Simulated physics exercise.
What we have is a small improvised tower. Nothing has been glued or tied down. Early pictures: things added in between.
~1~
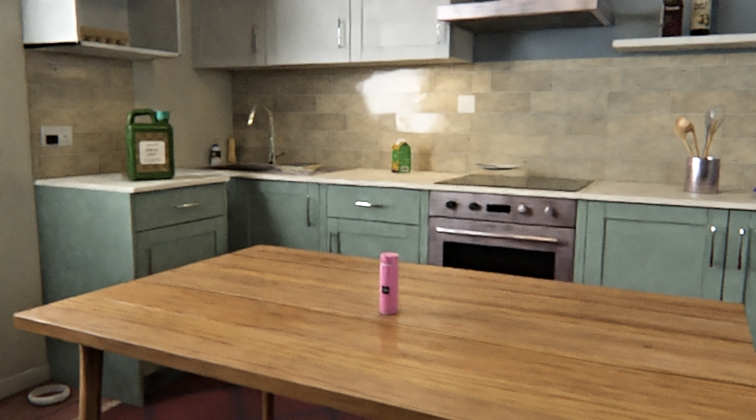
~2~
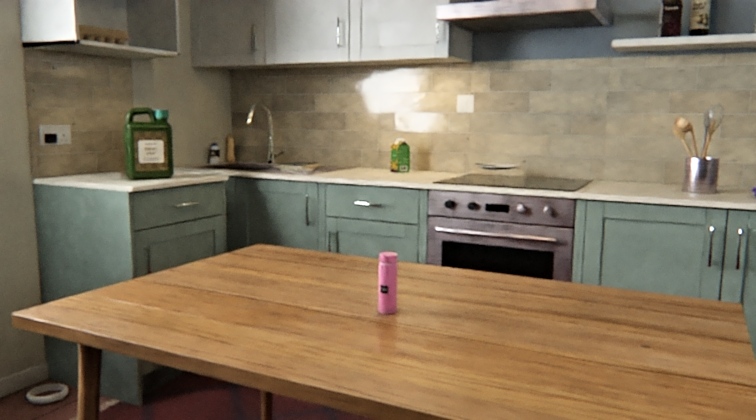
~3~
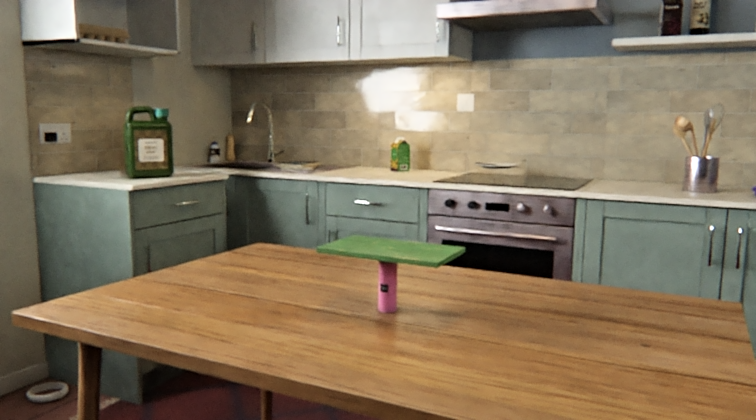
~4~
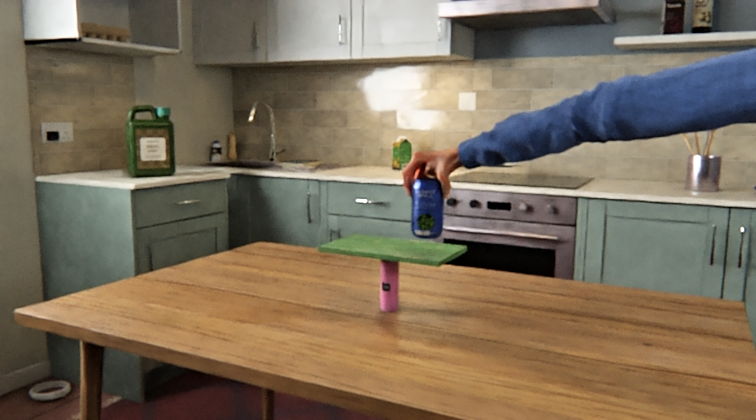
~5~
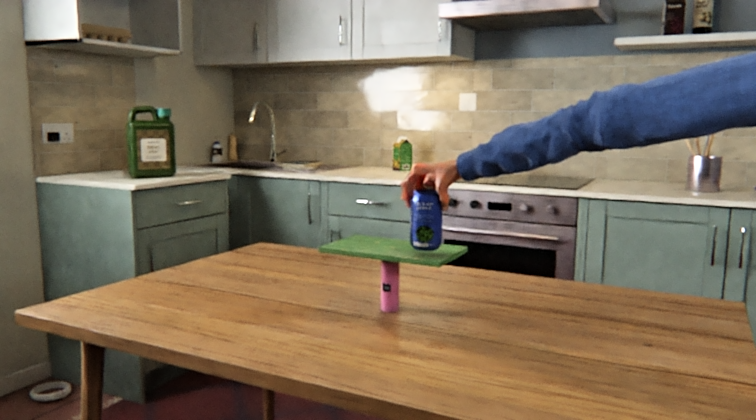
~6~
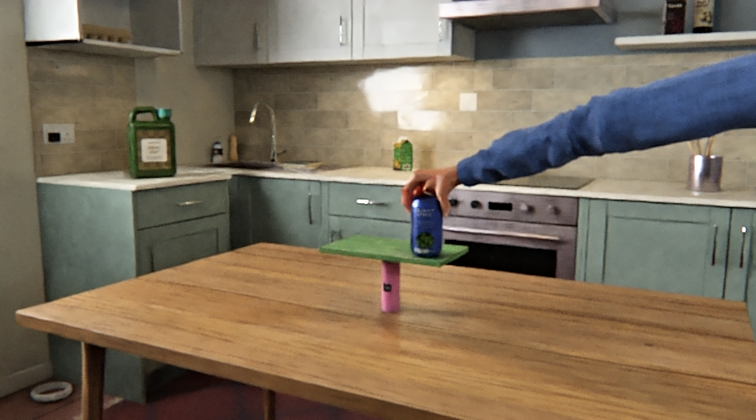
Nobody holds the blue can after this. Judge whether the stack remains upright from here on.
It does not remain upright.
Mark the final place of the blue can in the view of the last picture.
It ends near (467, 318).
Then, 0.40 s later than the last frame, blue can now fallen; green board tilted by 61°.
Then, 0.60 s later than the last frame, green board tilted by 60°; pink shaker tilted by 13°.
Then, 0.80 s later than the last frame, green board and pink shaker now fallen.
When it is over, fallen, green board, blue can and pink shaker. End places, in pixels of the last picture, blue can near (467, 318). The stack gives way.
